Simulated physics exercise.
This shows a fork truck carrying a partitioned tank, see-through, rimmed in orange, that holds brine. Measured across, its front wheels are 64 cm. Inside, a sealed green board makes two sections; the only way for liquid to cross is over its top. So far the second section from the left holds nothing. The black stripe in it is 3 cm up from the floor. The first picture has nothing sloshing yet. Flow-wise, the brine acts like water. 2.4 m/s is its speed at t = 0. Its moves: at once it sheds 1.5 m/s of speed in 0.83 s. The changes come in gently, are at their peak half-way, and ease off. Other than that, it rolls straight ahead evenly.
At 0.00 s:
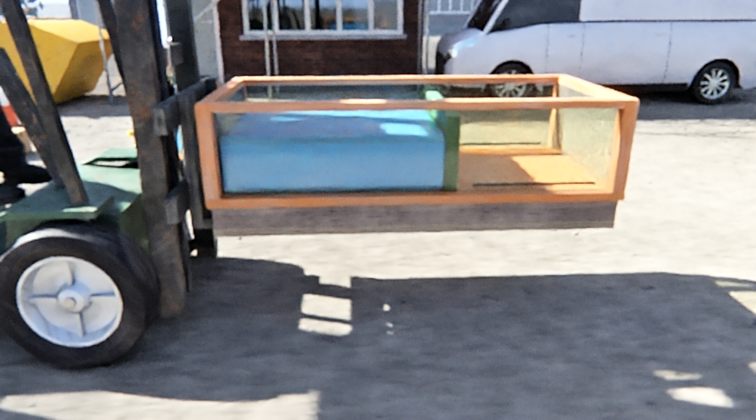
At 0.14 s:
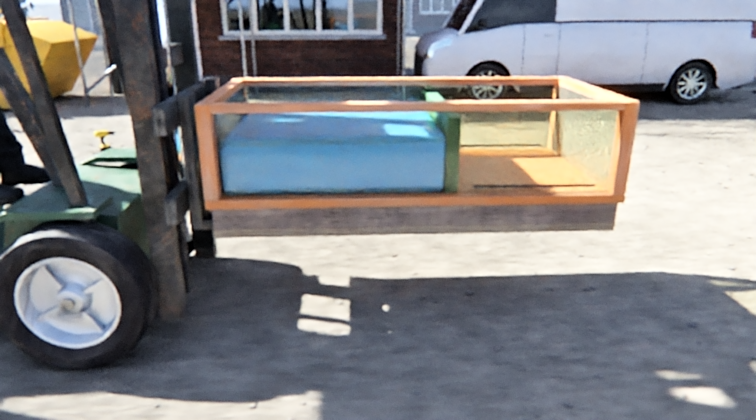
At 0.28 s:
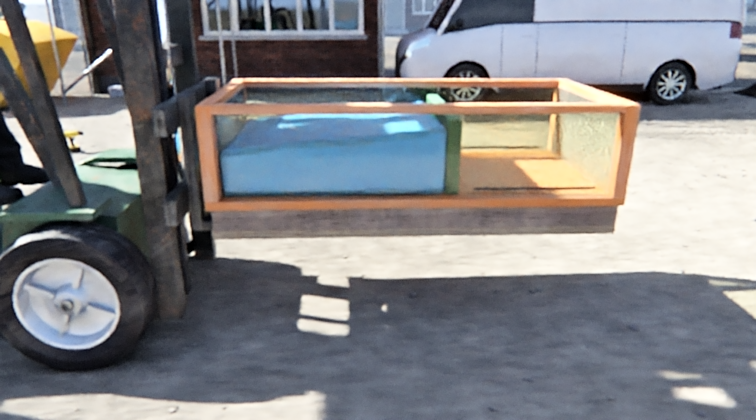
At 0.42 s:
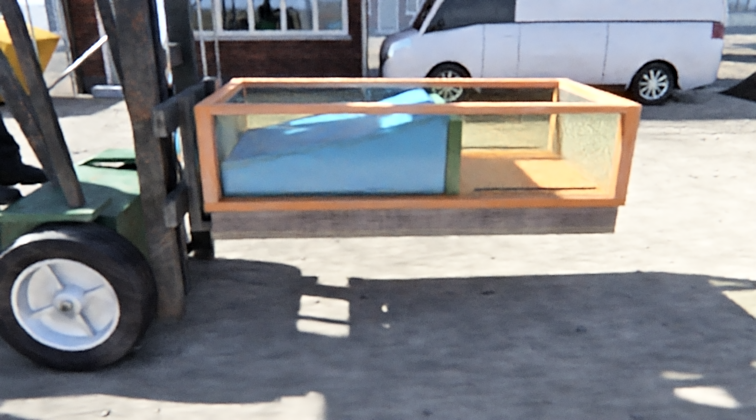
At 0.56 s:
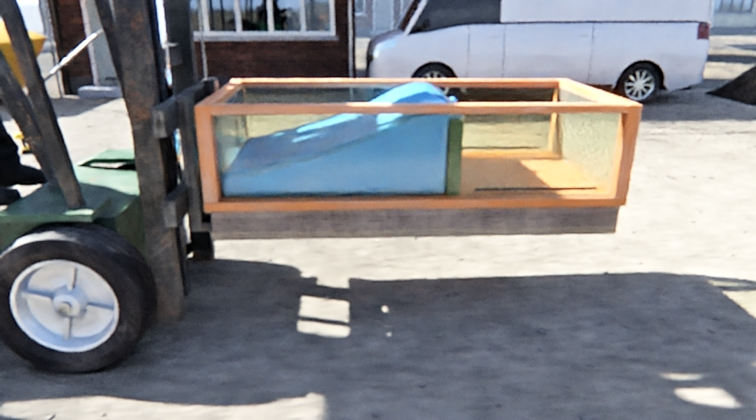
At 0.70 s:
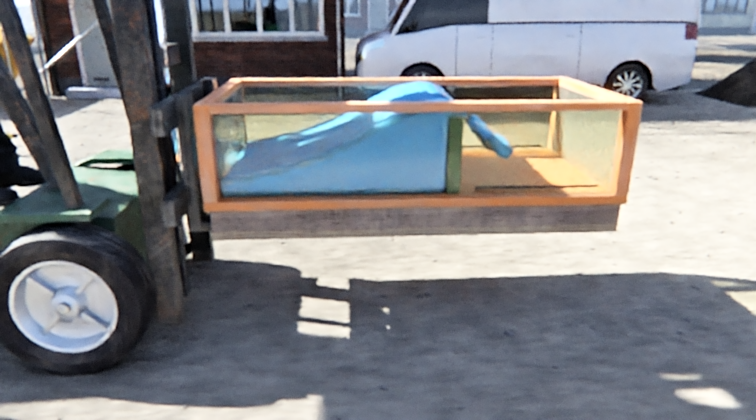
Blue liquid in an orange-rimmed clear tank on a forklift sloping up rightward, then pouring over the green divider.
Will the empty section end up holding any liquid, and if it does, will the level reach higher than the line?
Yes, higher than the line.
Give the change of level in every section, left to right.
From the left, in centimetres: Down 3, up 4.
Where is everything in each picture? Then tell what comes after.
Levels, left to right, (340, 132), dry; board top at (455, 117); the front is on the right, levels are read along the near wall; a wheel hub at (66, 308), in the first frame.
Levels, left to right, (340, 133), dry, in the second frame.
Levels, left to right, (341, 134), dry, in the third frame.
Levels, left to right, (341, 136), dry, in the fourth frame.
Levels, left to right, (341, 139), barely wet, in the fifth frame.
Levels, left to right, (341, 138), barely wet; a wheel hub at (60, 313), in the sixth frame.
Then, 1.10 s in, the sections hold 23, 3 cm, left to right.
Then, 1.50 s in, the sections hold 23, 3 cm, left to right.
Then, 2.00 s in, the sections hold 23, 3 cm, left to right.
Then, 3.82 s in, the sections hold 22, 4 cm, left to right.
